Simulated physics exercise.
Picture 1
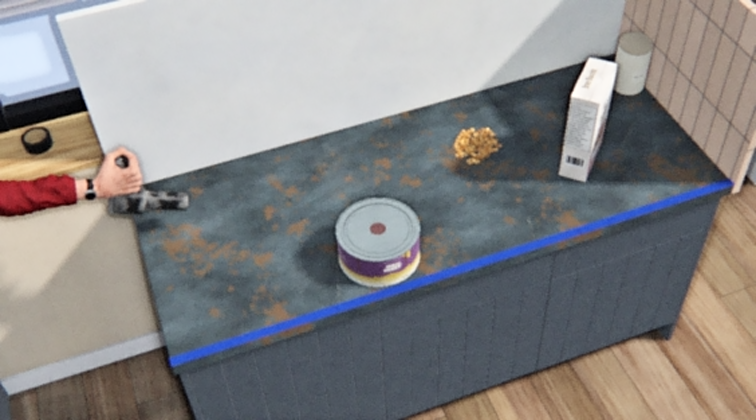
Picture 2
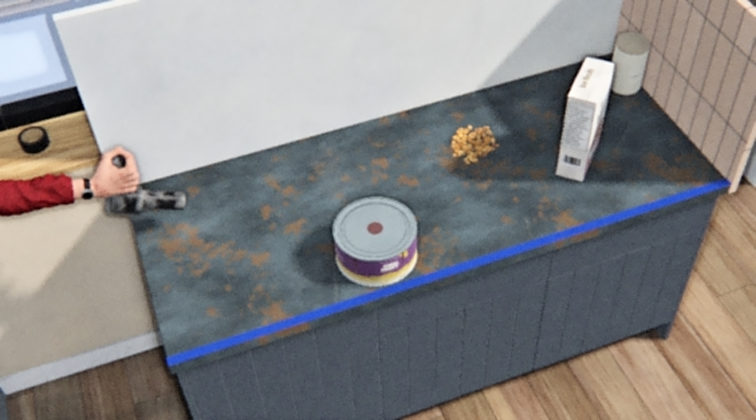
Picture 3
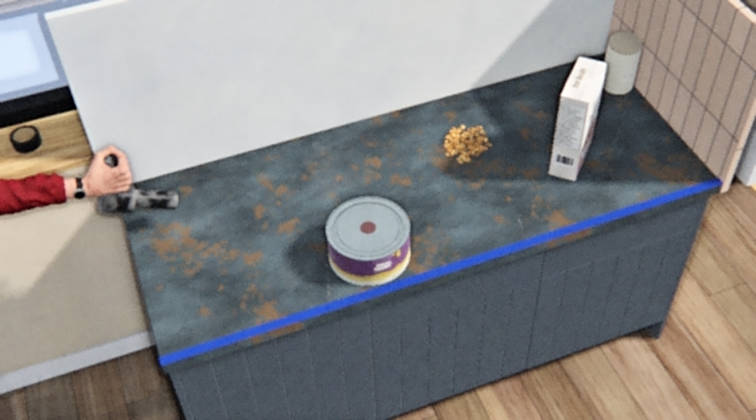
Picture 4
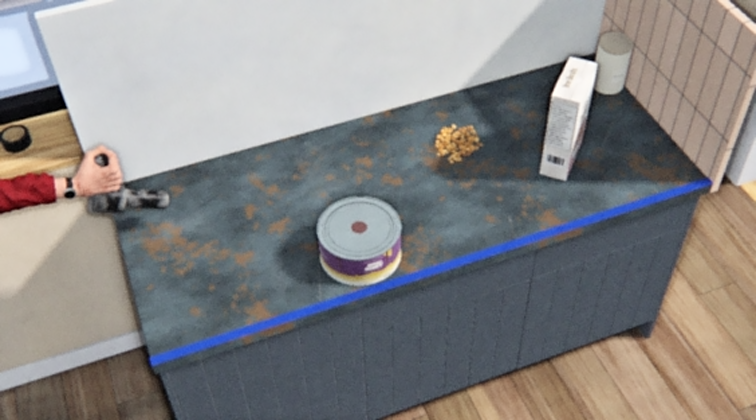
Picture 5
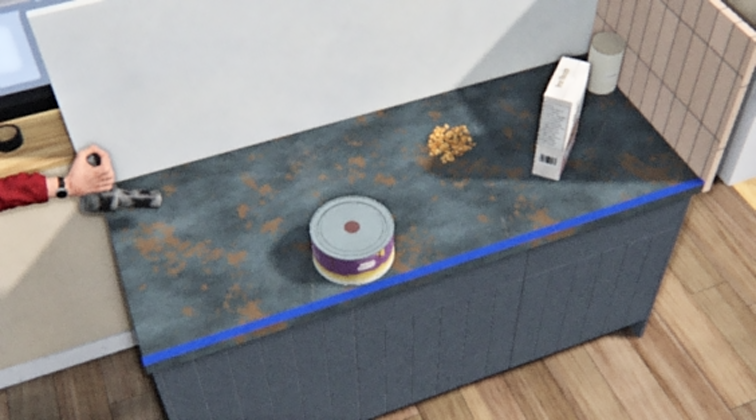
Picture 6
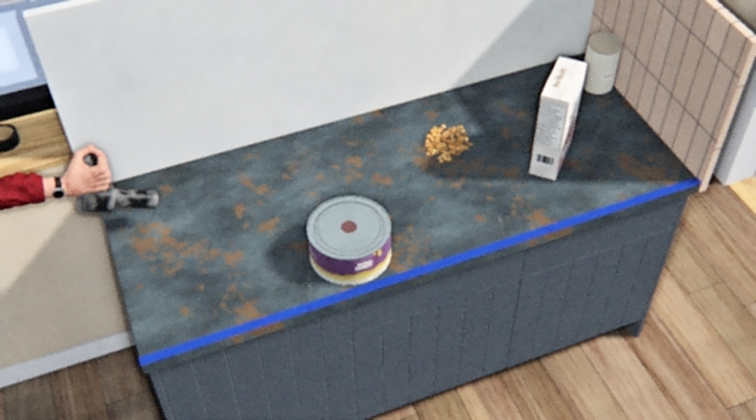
A hand in a red sleeve held a hair dryer at the left end of a dark counter with a large tin, crumbs and a carton, and nothing moved except the view drifting slightly.
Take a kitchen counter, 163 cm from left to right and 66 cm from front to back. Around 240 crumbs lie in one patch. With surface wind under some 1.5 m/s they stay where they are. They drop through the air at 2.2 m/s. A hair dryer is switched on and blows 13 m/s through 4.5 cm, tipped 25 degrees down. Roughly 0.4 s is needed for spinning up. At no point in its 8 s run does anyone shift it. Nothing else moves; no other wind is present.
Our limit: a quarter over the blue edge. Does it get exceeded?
The result is not above the limit.
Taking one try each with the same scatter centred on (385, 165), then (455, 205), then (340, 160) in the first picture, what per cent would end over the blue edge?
First try 1 %, second 70 %, third 0 %.
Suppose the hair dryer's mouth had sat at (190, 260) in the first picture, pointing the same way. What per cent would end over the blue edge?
Outcome: Some 0 in a hundred.
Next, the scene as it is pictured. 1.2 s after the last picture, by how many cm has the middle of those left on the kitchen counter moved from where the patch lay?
The centre sits some 60 cm from where it began.
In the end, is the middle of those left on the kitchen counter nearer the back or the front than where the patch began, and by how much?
It has moved to the near edge by around 5 cm.
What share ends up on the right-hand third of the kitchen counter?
About 100 %.
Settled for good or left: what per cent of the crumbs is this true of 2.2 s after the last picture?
Estimate: Close to 50 %.
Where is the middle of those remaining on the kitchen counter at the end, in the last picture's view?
The middle is around pixel (622, 100).
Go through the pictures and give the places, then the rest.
The middle of the crumbs is near (474, 145), none has stirred yet and the mouth of the hair dryer is at (185, 201), in the first picture.
The middle of the crumbs is near (472, 144), none has stirred yet and the blue edge is centred on (471, 269), in the second picture.
The middle of the crumbs is near (465, 143), none has stirred yet, the top of a carton is at (585, 79) and the top of a large tin is at (368, 227), in the third picture.
The middle of the crumbs is near (456, 143) and none has stirred yet, in the fourth picture.
The middle of the crumbs is near (448, 143) and none has stirred yet, in the fifth picture.
The middle of the crumbs is near (445, 143) and none has stirred yet, in the sixth picture.
Then, 1.2 s after the last picture, 50 % are on the move or not yet settled, 0 % are over the blue edge; the middle of those still in play is near (622, 100).
Then, 2.2 s after the last picture, 49 % are on the move or not yet settled, 0 % are over the blue edge; the middle of those still in play is near (622, 100).
Then, 4.0 s after the last picture, 44 % are on the move or not yet settled, 0 % are over the blue edge; the middle of those still in play is near (622, 102).
Then, 7.6 s after the last picture, at the end, 2 % are over the blue edge; the middle of those still in play is near (622, 100).
